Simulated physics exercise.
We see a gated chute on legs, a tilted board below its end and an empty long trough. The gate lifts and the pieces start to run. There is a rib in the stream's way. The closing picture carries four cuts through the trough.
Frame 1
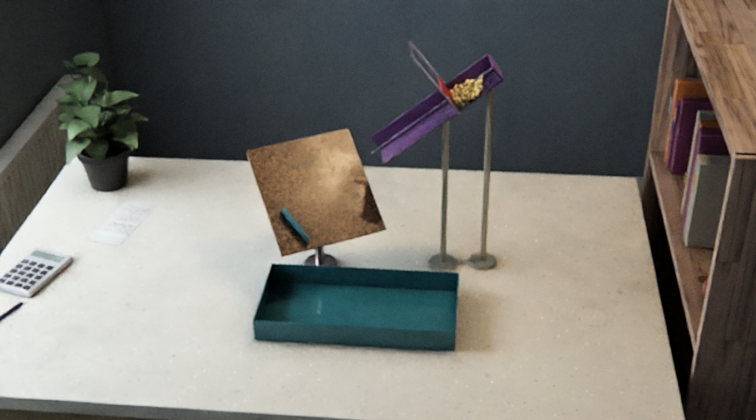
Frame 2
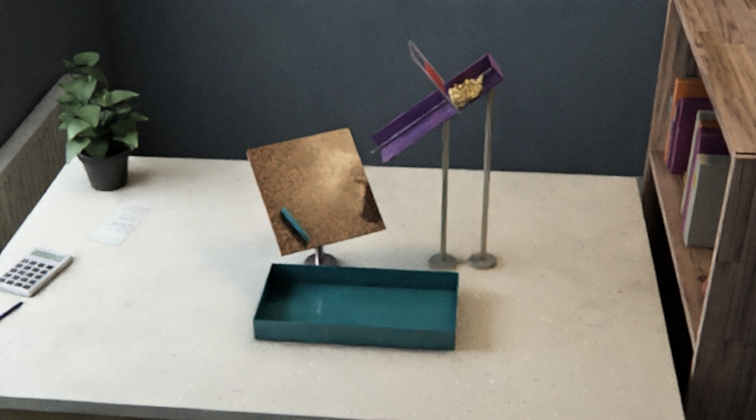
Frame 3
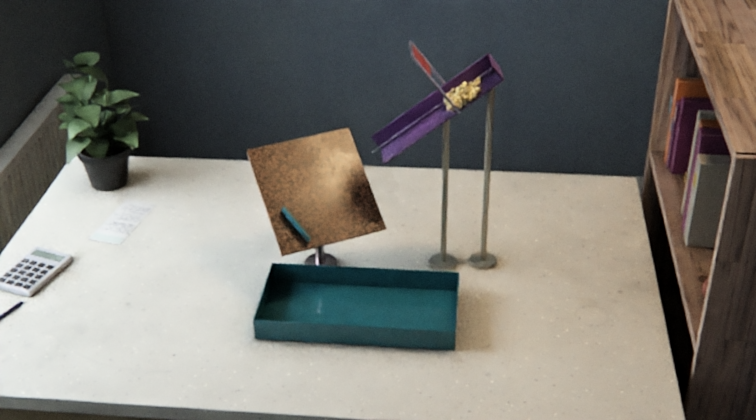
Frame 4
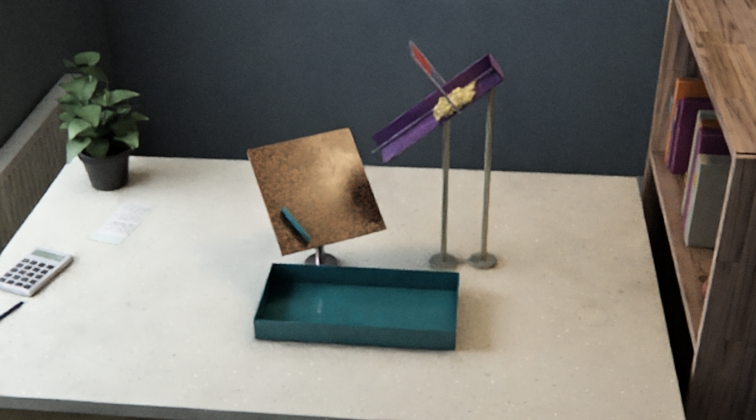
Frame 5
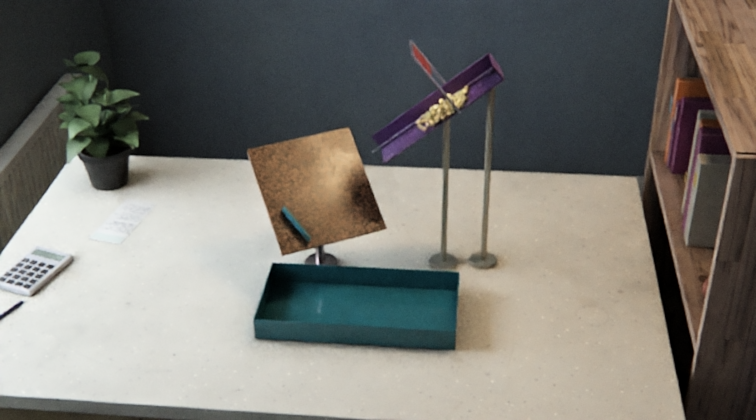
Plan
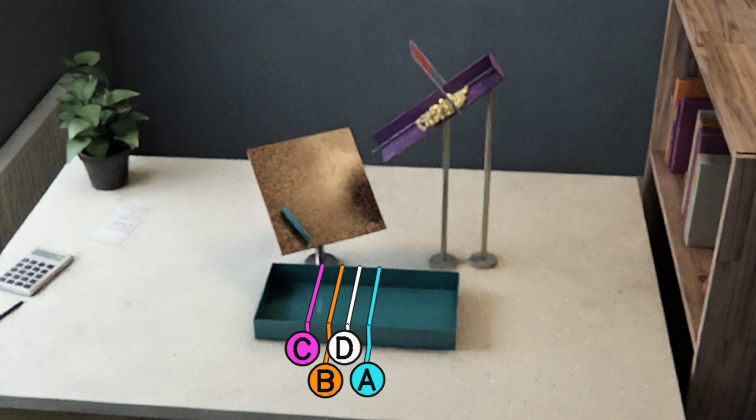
A pale tabletop in a dark-walled room is seen from above at a steady angle, with a potted plant and calculator at left and a wooden bookshelf at right. A purple chute on thin legs holds pale yellow pieces, left of it stands a tilted brown board with a teal rib, and an empty teal trough sits in front. The reddish gate lifts, and the pieces slide down leftward, spreading partway along the chute.
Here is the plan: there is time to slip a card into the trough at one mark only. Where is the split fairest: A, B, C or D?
It is B.
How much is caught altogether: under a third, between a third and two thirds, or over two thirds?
Over two thirds.
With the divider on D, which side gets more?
Left.
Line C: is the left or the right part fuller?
More lands on the right.
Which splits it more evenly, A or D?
Here it is line D.
On the marked copy, line A crosses the front rim at (368, 326); line B crosses the front rim at (328, 324); line C crosses the front rim at (307, 322); line D crosses the front rim at (347, 325).
If A is chosen, of what is caught, nearly all on the left of the divider, a small part on the right.
If B is chosen, of what is caught, about two thirds on the left of the divider, about a third on the right.
If C is chosen, of what is caught, a small part on the left of the divider, most on the right.
If D is chosen, of what is caught, most on the left of the divider, about a quarter on the right.
